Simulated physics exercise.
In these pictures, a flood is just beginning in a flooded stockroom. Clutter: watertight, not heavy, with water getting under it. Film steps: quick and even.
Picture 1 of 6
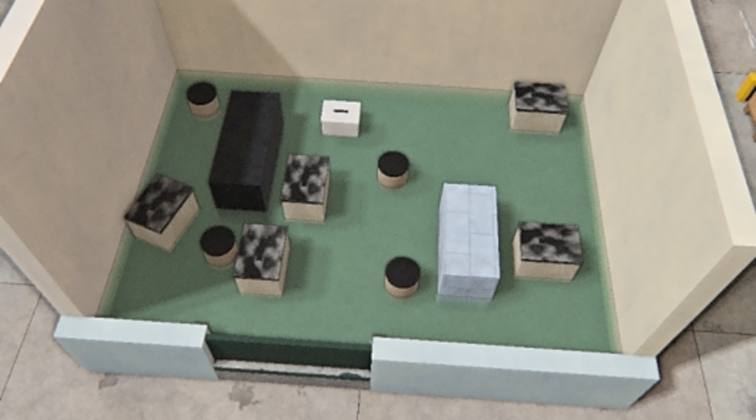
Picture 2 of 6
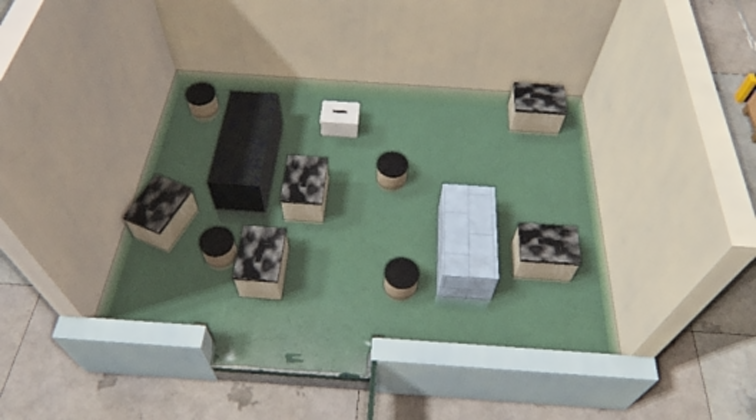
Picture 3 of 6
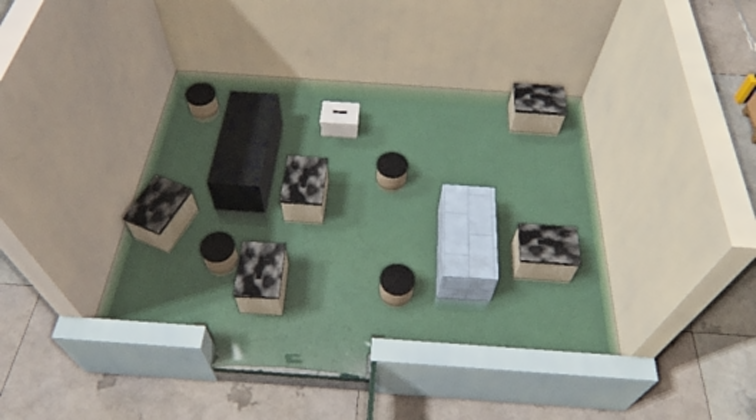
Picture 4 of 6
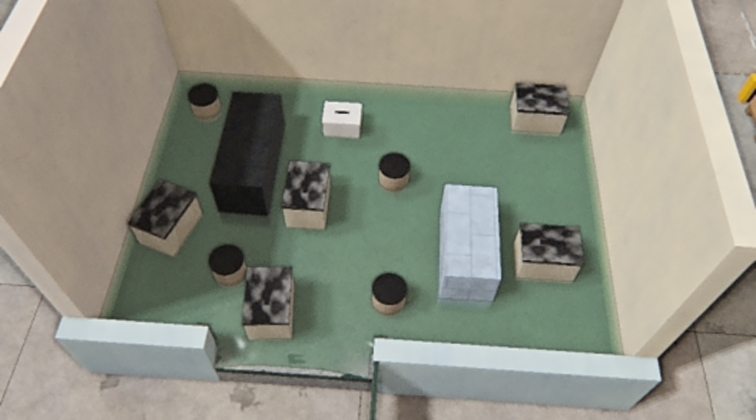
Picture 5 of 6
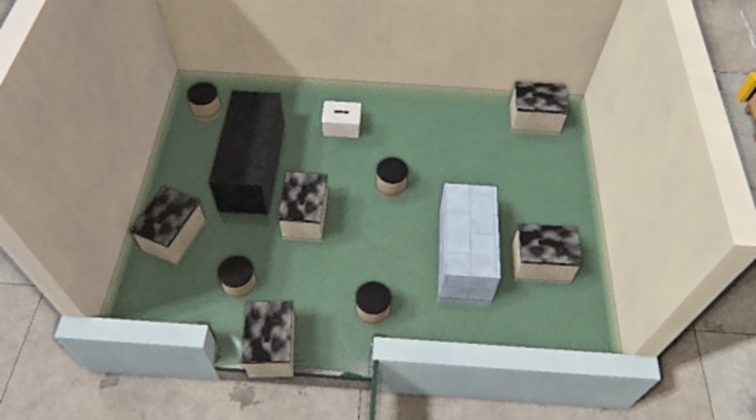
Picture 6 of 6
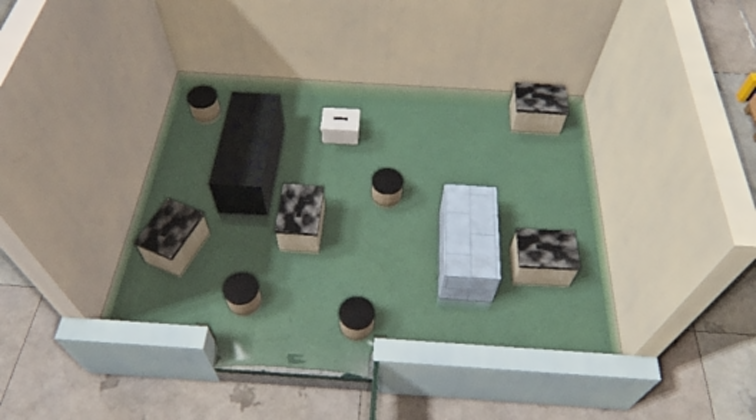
The long black block stayed put in the green-floored box while a spotted block slid forward and out through the front gap, and two round dark-topped pails drifted toward the front behind it.
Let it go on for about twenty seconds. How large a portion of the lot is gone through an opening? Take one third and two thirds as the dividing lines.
It is two thirds or more of the lot.
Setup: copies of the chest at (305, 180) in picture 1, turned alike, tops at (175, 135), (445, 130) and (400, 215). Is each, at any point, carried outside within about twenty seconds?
Per object, in the order given: Exits at some point / exits at some point / exits at some point.
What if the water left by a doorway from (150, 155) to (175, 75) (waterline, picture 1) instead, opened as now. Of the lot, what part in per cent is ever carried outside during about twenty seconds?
Roughly 70 in a hundred.
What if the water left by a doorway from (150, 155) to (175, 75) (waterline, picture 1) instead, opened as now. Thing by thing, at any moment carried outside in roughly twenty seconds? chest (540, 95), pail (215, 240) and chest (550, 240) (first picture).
Retained; lost; retained.
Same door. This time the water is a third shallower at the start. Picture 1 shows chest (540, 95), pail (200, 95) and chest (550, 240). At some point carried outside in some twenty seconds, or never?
As listed: Kept in, stays, stays.
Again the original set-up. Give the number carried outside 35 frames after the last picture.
The count is 7.
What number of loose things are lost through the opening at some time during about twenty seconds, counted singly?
That works out to 8.
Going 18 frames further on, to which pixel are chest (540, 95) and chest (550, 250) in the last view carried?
Approximately (509, 109), then (526, 313).
A moment on, 3 of 10 are out; 7 afloat.
Next, 6 of 10 are out; 4 afloat.
Later, 7 of 10 are out; 3 afloat.
In the end, 8 of 10 are out; 2 afloat.
